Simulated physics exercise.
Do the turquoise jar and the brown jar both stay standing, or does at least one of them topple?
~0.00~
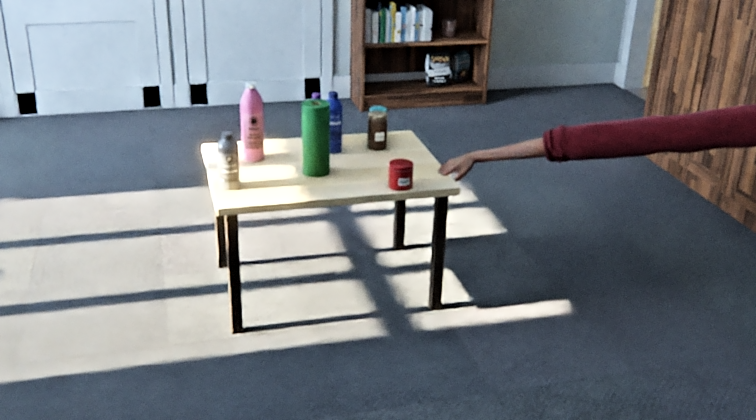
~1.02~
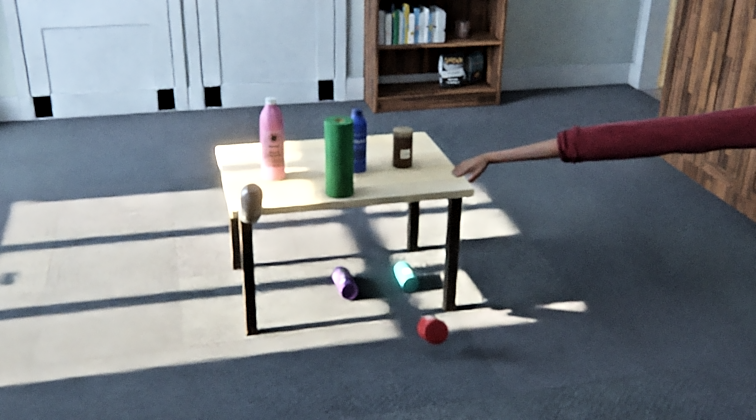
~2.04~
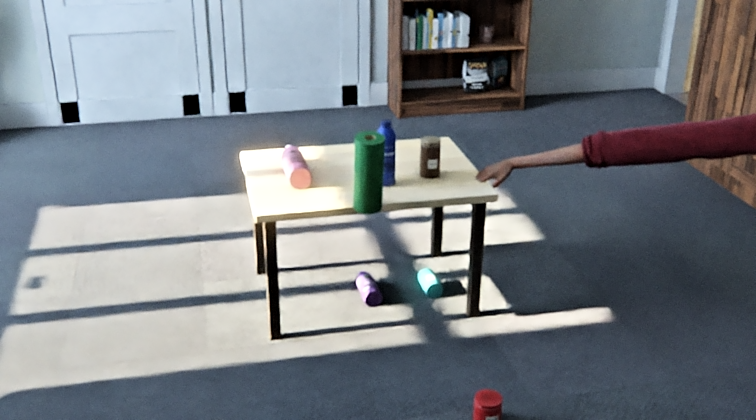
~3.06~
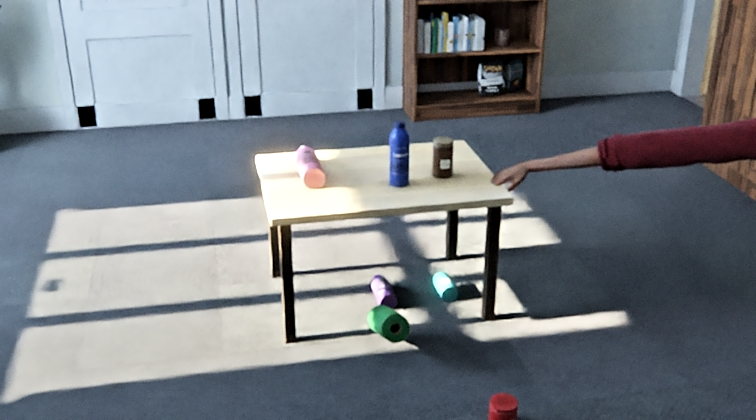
At least one topples. The turquoise jar ends up lying on the floor, while the brown jar keeps standing on the table.
